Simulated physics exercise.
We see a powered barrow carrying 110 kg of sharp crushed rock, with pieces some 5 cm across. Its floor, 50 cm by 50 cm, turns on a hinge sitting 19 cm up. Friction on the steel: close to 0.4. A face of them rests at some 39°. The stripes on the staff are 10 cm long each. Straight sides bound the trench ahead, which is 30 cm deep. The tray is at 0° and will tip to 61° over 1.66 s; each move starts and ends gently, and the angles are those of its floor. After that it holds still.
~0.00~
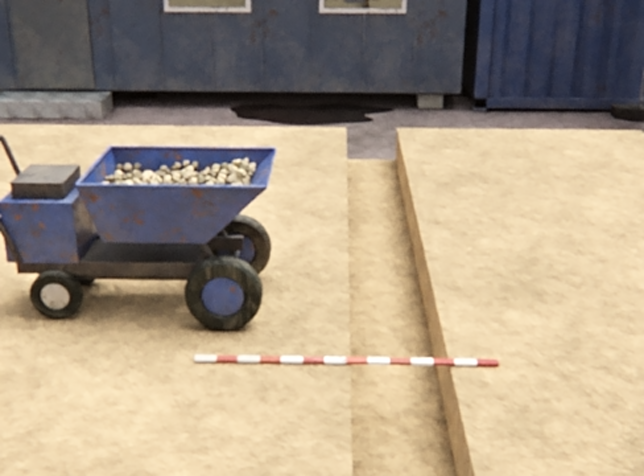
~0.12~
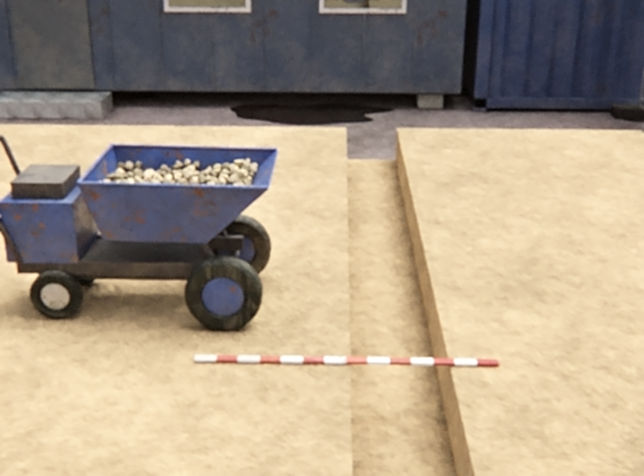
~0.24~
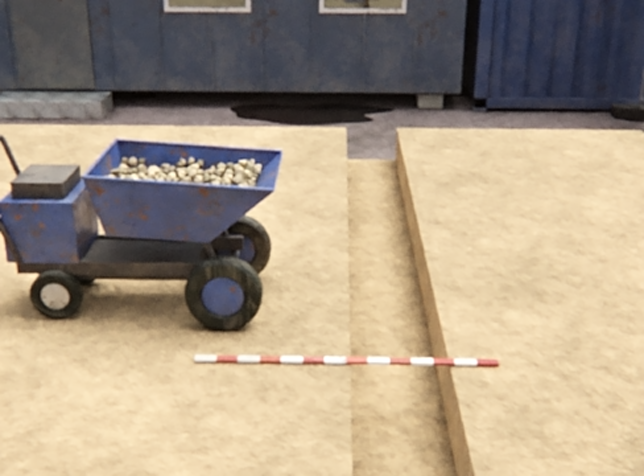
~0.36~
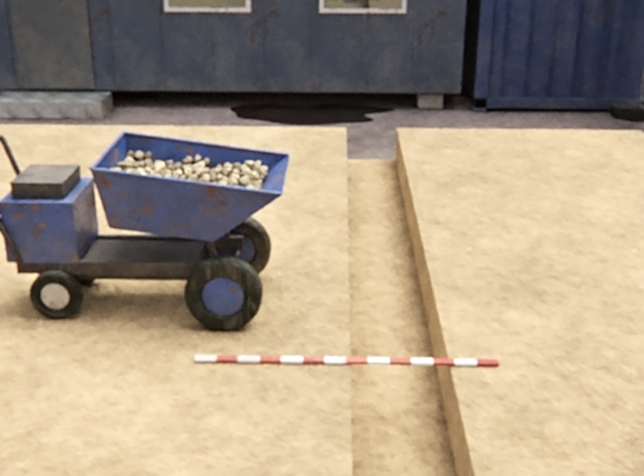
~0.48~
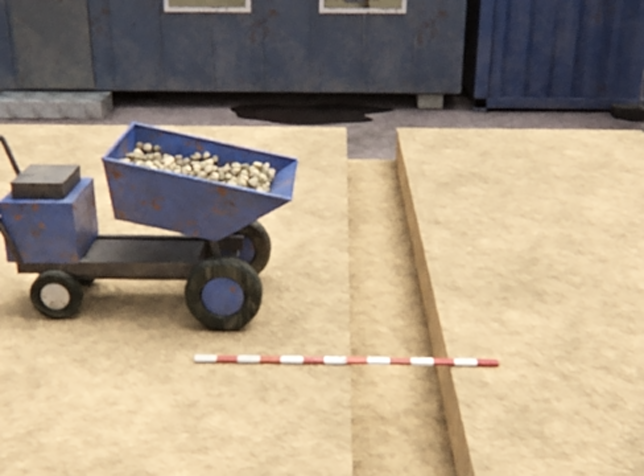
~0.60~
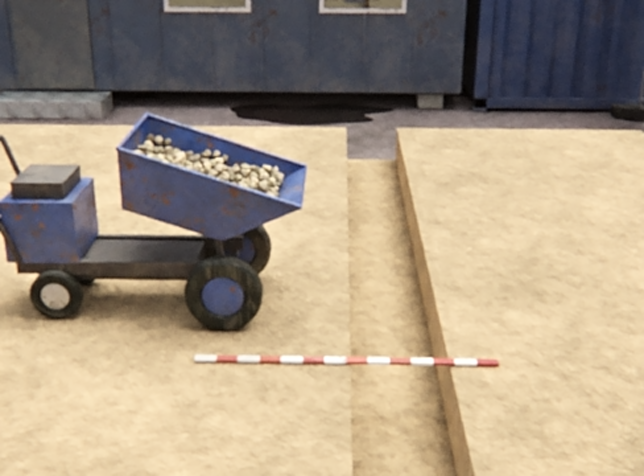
On sandy ground beside a trench, a blue powered barrow steadily tilts its stone-filled tray rightward.
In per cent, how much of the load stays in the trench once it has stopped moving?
I would say about 65 per cent.
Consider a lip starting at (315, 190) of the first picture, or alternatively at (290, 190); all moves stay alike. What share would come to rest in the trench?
Roughly 60 per cent, then 65 per cent.
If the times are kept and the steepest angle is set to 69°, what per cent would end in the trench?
Roughly 100 per cent would end in the trench.
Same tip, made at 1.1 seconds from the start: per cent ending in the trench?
About 65%.
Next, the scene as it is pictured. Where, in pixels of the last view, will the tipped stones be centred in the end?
I'd point to around (382, 346).
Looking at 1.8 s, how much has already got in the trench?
Some 5 per cent.
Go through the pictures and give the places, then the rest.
In the first frame, lip at (266, 188), floor tilted 0°, highest stones at (237, 169).
In the second frame, the tray is at 1°, its lip at (268, 188); the top of the load is at (238, 170); the stones move at 0.1 m/s on average.
In the third frame, lip at (273, 191), floor tilted 3°, highest stones at (208, 169); the stones move at 0.2 m/s on average.
In the fourth frame, the tray is at 7°, its lip at (281, 195); the top of the load is at (141, 162); the stones move at 0.3 m/s on average.
In the fifth frame, lip at (291, 200), floor tilted 12°, highest stones at (144, 154); the stones move at 0.4 m/s on average.
In the sixth frame, lip at (301, 208), floor tilted 18°, highest stones at (155, 146); the stones move at 0.5 m/s on average.
After 1.2 s the floor is at 51°; 100 % in the tray; the foremost stones are at (324, 235).
After 1.8 s the floor is at 61°; 93 % in the tray, 6 % in the trench; the foremost stones are at (373, 301).
After 2.1 s the floor is at 61°; 71 % in the tray, 29 % in the trench; the foremost stones are at (428, 356).
After 4.1 s the floor is at 61°; 35 % in the tray, 65 % in the trench; the foremost stones are at (430, 346).
